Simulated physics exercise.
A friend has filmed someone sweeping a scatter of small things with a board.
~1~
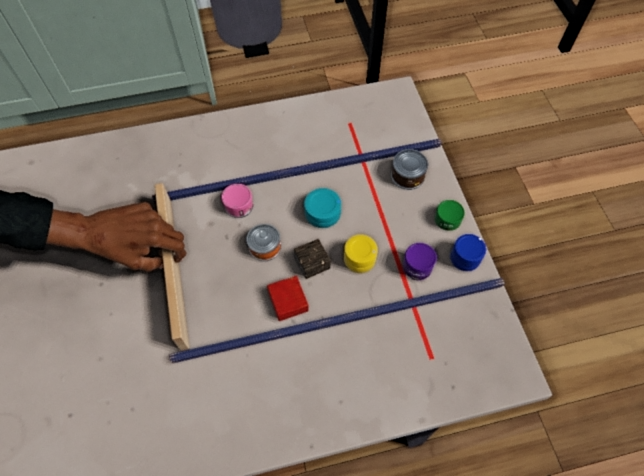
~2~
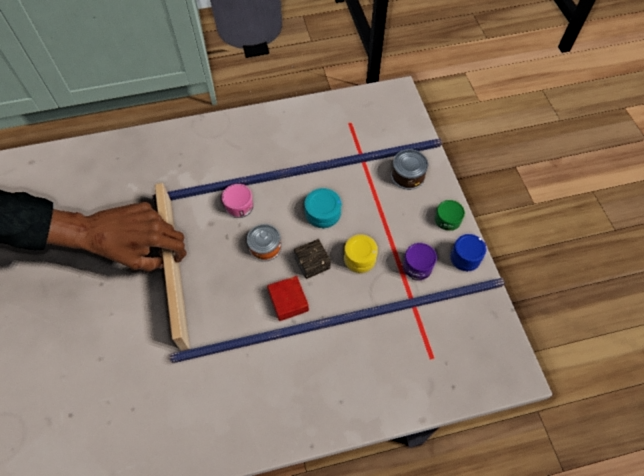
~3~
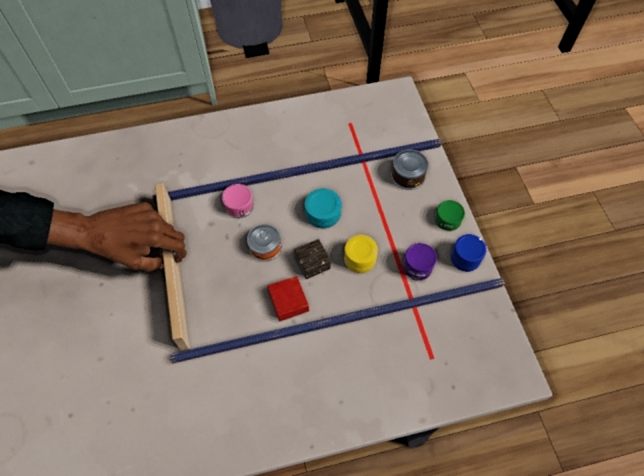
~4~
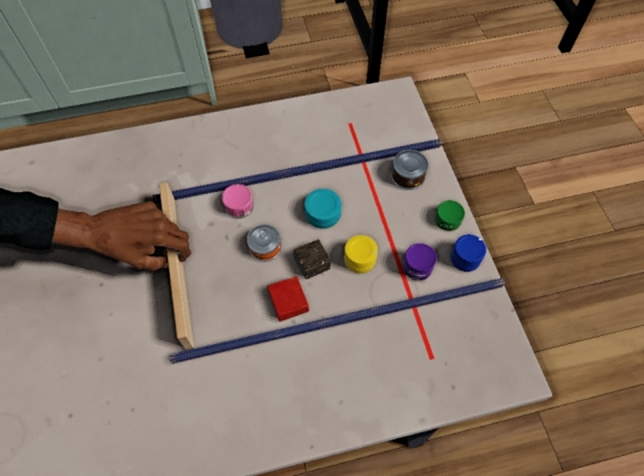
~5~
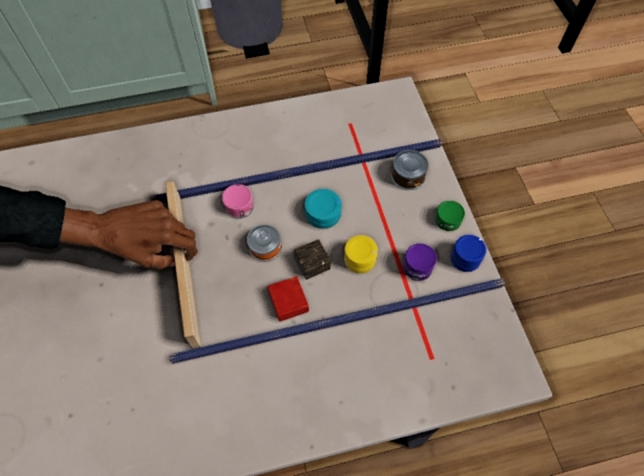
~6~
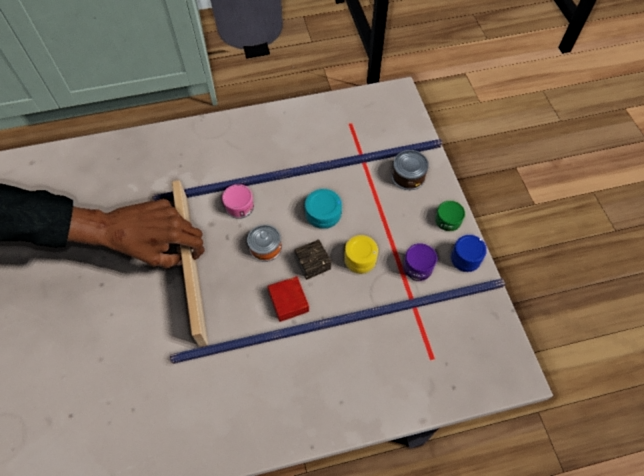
We see a hand holding a wooden board upright on a table, between two dark blue strips and left of scattered small colourful objects and a red line; after staying still at first, the hand slides the board slightly right.
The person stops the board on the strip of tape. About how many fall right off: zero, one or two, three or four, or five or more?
The number that fall off is zero.
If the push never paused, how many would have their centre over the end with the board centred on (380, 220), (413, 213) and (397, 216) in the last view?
In that order 0, 1 and 0.
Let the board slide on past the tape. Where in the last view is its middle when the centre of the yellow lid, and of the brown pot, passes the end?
About (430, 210), and (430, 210) for the other.
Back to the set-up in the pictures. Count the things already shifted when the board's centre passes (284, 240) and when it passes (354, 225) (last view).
3 and 7.
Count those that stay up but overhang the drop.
It comes to 0.
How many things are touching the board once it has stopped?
5 of them.
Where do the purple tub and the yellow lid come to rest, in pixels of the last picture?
About (449, 263), and the other about (437, 237).
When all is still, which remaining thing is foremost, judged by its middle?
It is the blue lid.
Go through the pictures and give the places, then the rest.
Blue lid (468, 253); green tub (449, 215); brown pot (409, 169); board (171, 263); tape (386, 227), in the first picture.
Green tub (450, 216); pink pot (238, 201), in the second picture.
Brown pot (410, 170); yellow lid (361, 254), in the third picture.
Blue lid (468, 253); red block (288, 299), in the fourth picture.
Green tub (450, 216); orange pot (265, 243), in the fifth picture.
Blue lid (468, 254); green tub (450, 216); brown pot (410, 170); board (189, 260); tape (386, 227), in the sixth picture.
Early on, none off yet; blue lid at rest near (468, 254); green tub at rest near (450, 216); brown pot at rest near (410, 170).
Finally, the number that fall off is zero.
